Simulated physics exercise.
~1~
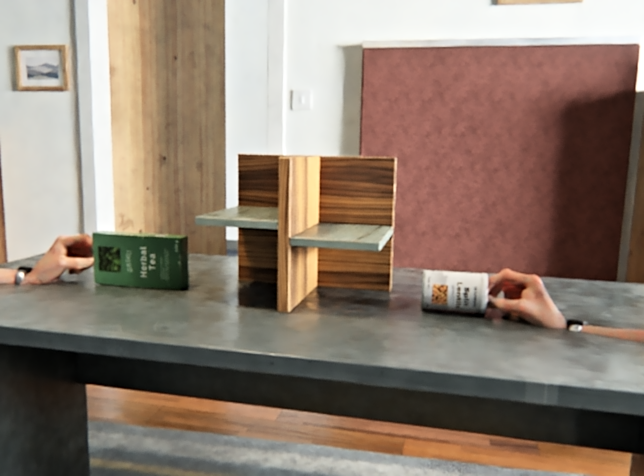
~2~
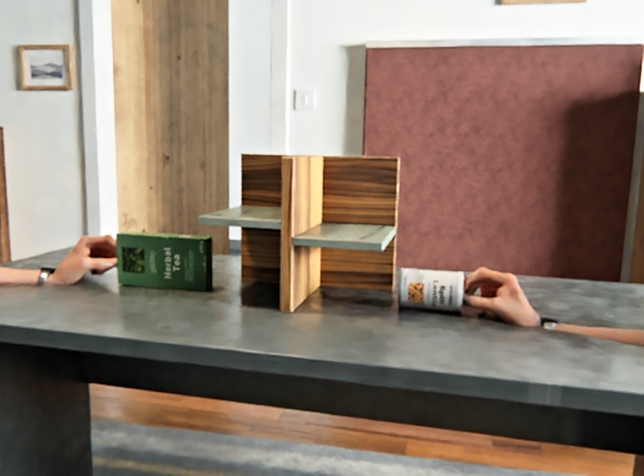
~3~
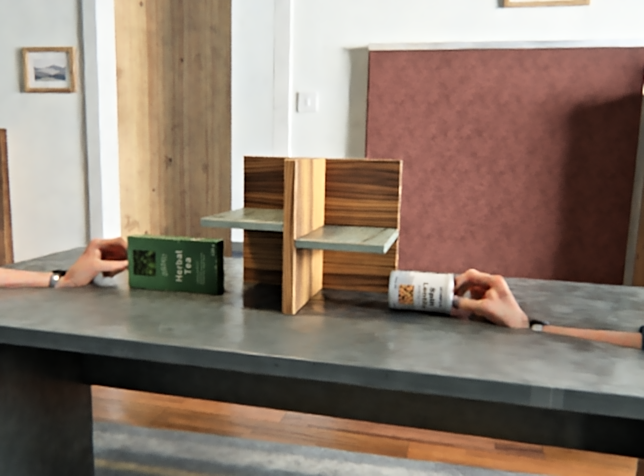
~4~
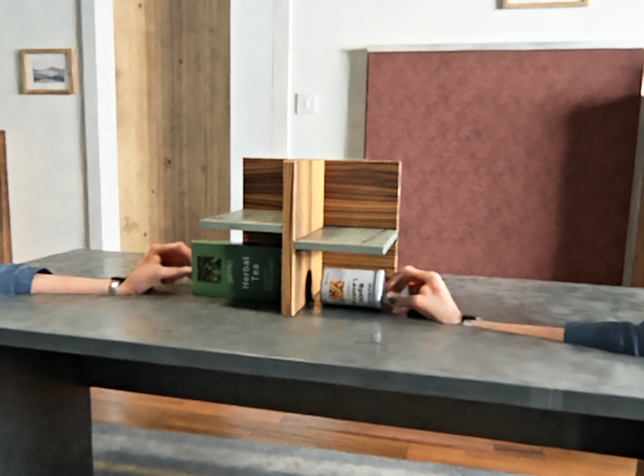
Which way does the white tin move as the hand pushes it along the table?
The white tin moves to the left, toward the small wooden rack.
